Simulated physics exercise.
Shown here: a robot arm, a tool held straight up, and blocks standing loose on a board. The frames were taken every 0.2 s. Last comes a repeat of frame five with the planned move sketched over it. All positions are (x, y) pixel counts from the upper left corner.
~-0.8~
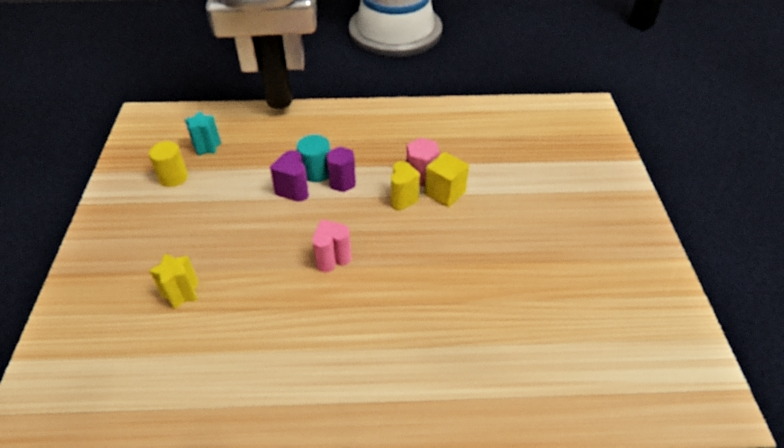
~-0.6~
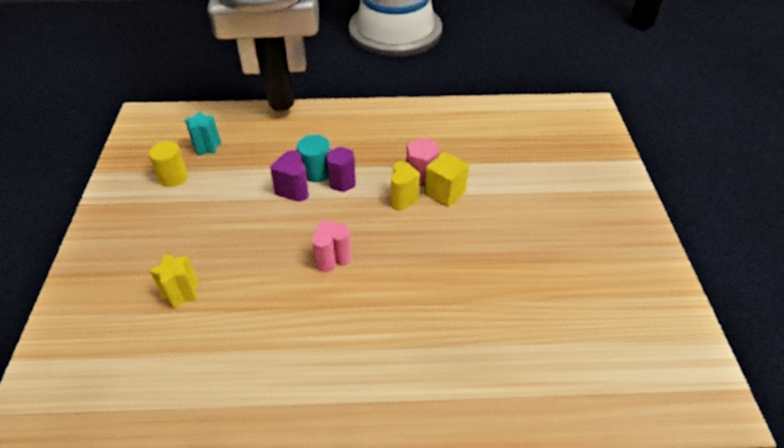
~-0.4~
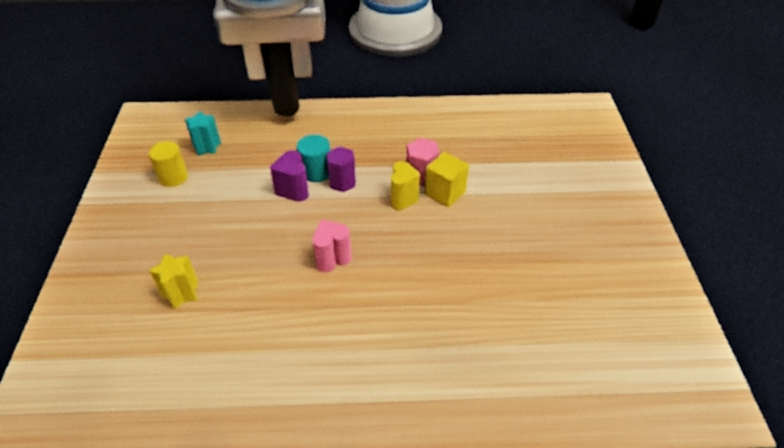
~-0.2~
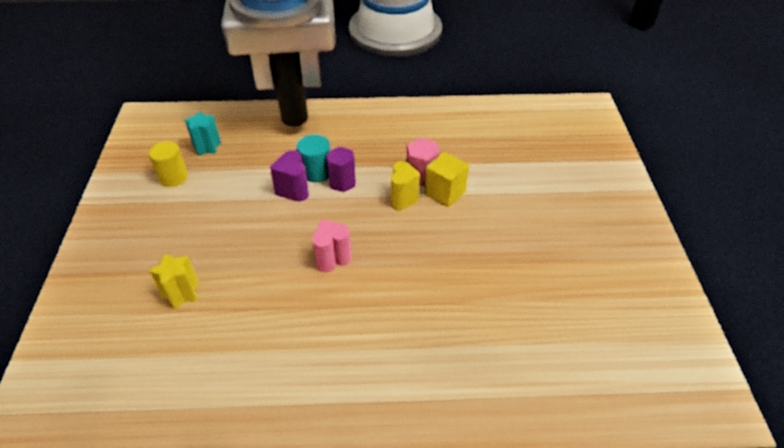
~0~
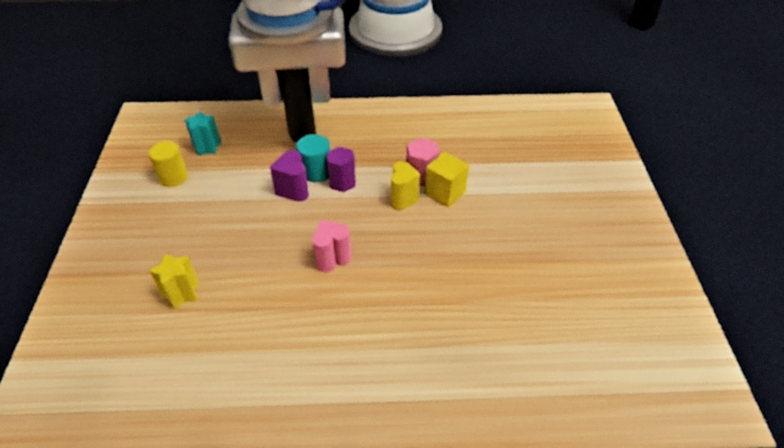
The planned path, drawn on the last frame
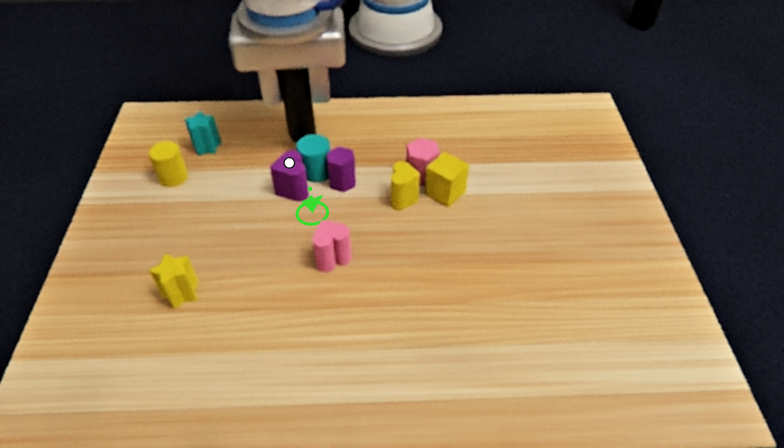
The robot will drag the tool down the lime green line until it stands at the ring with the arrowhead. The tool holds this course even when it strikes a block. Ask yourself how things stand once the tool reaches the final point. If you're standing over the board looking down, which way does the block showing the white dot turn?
It rotates clockwise.
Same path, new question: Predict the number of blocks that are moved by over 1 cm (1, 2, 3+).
My best guess is that three blocks or more move over 1 cm.
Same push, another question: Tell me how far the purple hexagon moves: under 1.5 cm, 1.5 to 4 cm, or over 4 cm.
It slides somewhere between 1.5 and 4 cm.
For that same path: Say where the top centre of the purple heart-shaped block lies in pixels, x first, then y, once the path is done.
That would be at about pixel (273, 191).
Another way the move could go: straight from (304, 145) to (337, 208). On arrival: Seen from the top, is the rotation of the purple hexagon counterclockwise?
Yes, that is what happens.
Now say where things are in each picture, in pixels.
The first frame shows lower end of the tool at (280, 103), tops of blocks, purple heart-shaped block at (289, 163), turquoise disc at (313, 144), pink heart-shaped block at (330, 232), purple hexagon at (340, 155).
The second frame shows tool at (282, 104), blocks as before.
The third frame shows tool at (287, 110), blocks as before.
The fourth frame shows tool at (295, 120), blocks as before.
The fifth frame shows tool at (303, 136), purple heart-shaped block at (289, 163), turquoise disc at (313, 144), pink heart-shaped block at (330, 232), purple hexagon at (340, 155).
The drawn path runs from (304, 145) to (312, 213); the dot is on the purple heart-shaped block.
On the path given first. One third of the way, tool at (306, 157); turquoise disc at (318, 156); purple hexagon at (350, 160), turned 25° anticlockwise.
Two thirds of the way, tool at (308, 179); purple heart-shaped block at (279, 179), turned 35° clockwise; turquoise disc at (328, 177); purple hexagon at (357, 164), turned 70° anticlockwise.
At the end, tool at (311, 204); purple heart-shaped block at (273, 191), turned 95° clockwise; turquoise disc at (341, 192); pink heart-shaped block not moved; purple hexagon at (357, 164), turned 70° anticlockwise.
